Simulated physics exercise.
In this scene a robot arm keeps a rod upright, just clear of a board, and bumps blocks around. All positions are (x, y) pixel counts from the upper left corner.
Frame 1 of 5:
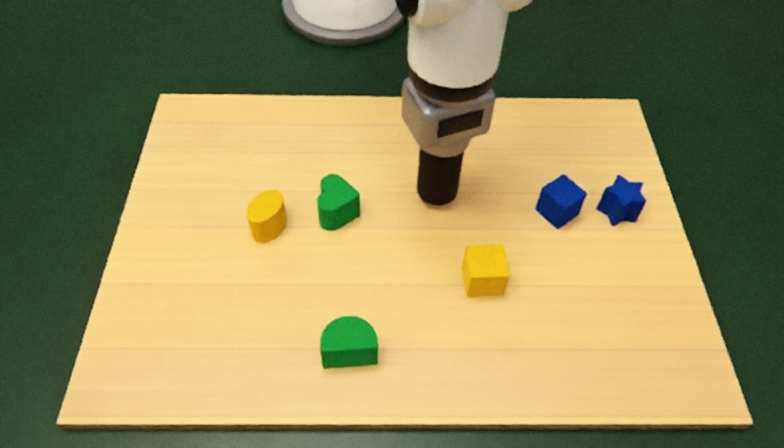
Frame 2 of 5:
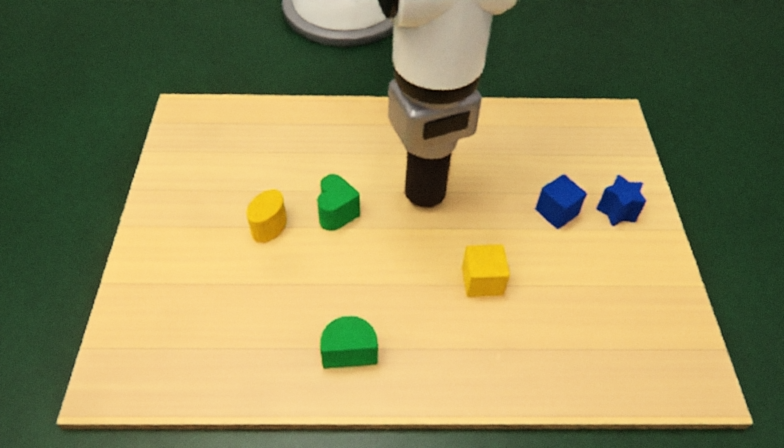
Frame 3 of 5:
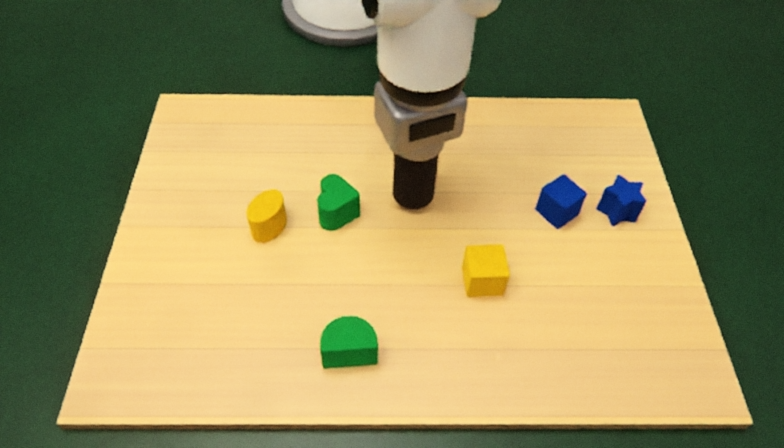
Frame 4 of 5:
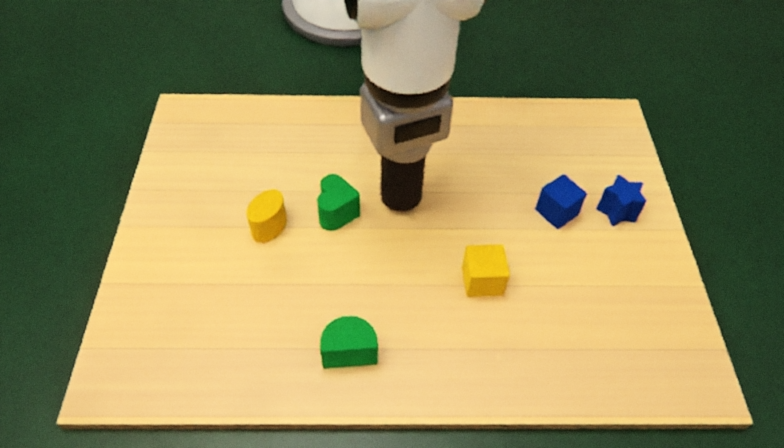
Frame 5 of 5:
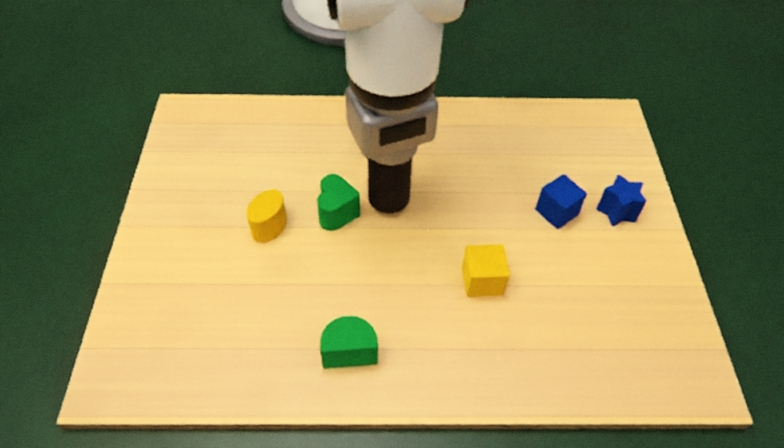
Above a wooden board, a robot arm moves its black rod left toward a green heart.
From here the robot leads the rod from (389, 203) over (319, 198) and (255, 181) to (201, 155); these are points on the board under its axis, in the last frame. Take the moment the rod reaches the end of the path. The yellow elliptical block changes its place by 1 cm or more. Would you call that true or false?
Verdict: True.
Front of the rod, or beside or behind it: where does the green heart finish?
I'd say it has come free.
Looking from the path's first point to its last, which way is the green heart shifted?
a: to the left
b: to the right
The correct letter is a.
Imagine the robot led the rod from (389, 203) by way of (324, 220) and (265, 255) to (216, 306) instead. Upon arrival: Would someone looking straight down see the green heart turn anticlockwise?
No, that is not how it ends up.
On the path given first. One third of the way, rod (318, 192); yellow elliptical block (260, 207); green heart (295, 203).
Two thirds of the way, rod (253, 175); yellow elliptical block (253, 211); green heart (290, 204), turned 25° anticlockwise.
At the end, rod (199, 149); yellow elliptical block (253, 211); green heart (290, 204), turned 25° anticlockwise.
